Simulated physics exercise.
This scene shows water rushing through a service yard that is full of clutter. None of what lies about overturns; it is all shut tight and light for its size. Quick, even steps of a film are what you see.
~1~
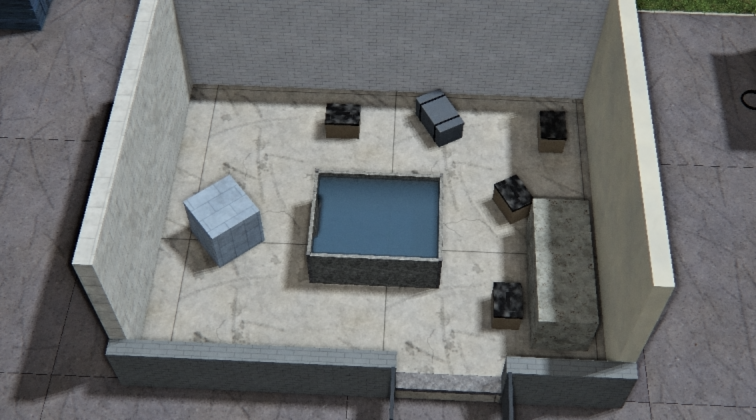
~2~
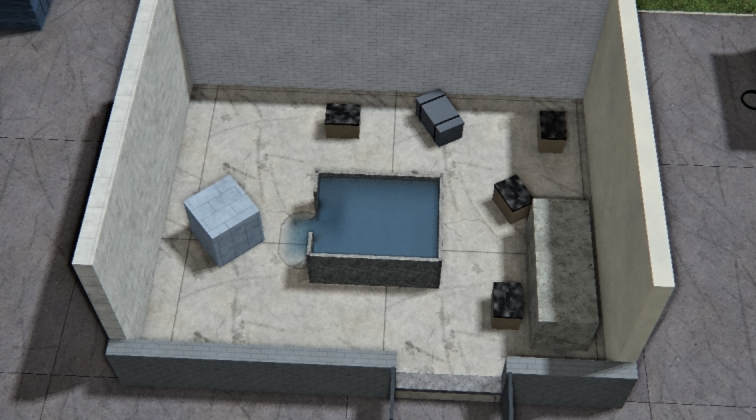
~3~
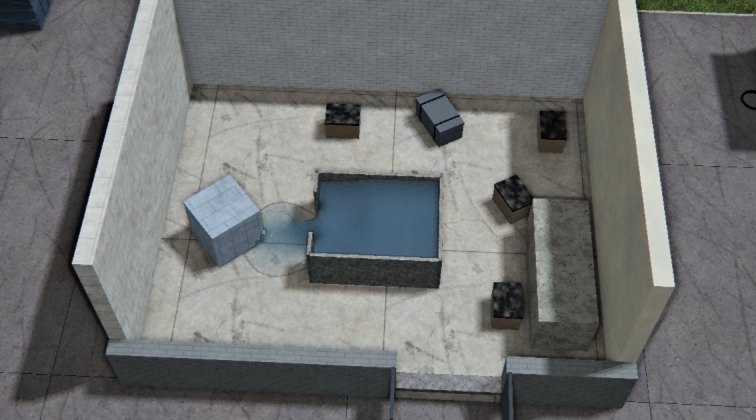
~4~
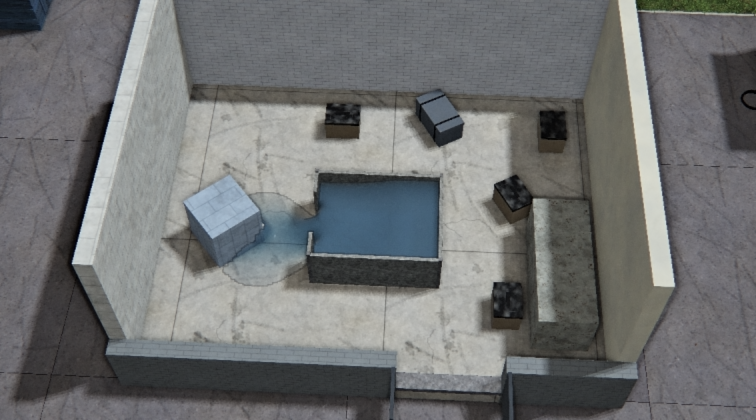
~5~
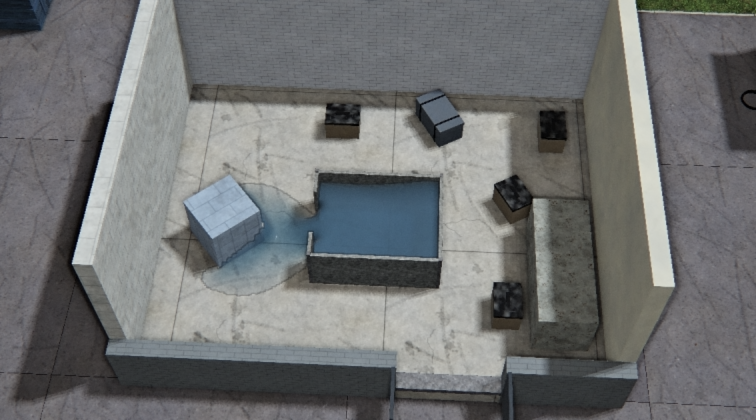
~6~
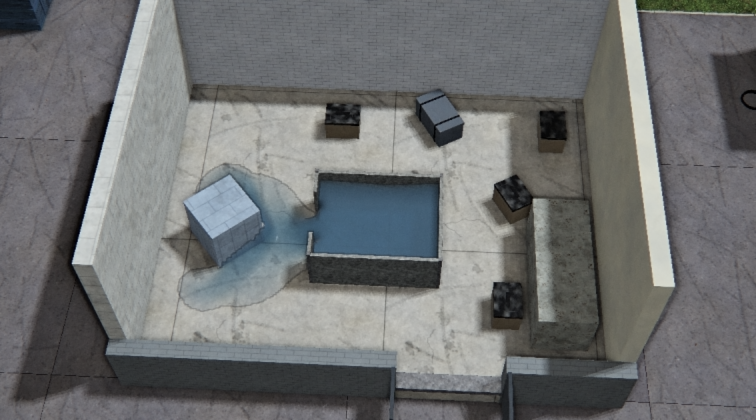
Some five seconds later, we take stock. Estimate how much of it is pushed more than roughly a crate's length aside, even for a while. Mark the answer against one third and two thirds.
Fewer than a third of them.
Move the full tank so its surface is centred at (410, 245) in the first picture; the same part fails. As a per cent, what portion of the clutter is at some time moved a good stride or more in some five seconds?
Estimate: Near 0 per cent of them.
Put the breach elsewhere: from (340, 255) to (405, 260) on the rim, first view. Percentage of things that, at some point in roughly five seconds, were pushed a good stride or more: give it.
Close to 0 in a hundred.
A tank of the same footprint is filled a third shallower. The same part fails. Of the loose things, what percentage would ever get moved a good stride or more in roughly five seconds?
Around 0 in a hundred.
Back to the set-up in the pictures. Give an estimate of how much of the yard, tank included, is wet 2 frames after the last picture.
Close to 25 per cent, tank included.
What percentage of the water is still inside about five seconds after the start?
About 100 percent.
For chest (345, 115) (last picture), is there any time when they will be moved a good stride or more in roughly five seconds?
That one goes the full distance.
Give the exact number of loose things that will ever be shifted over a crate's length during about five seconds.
That adds up to 1.
A moment on, 0 of 5 are well off their spots; 0 afloat.
Next, 0 of 5 are well off their spots; 0 afloat.
Later, 0 of 5 are well off their spots; 0 afloat.
In the end, 1 of 5 are well off their spots, and 1 have been at some point; 0 afloat.
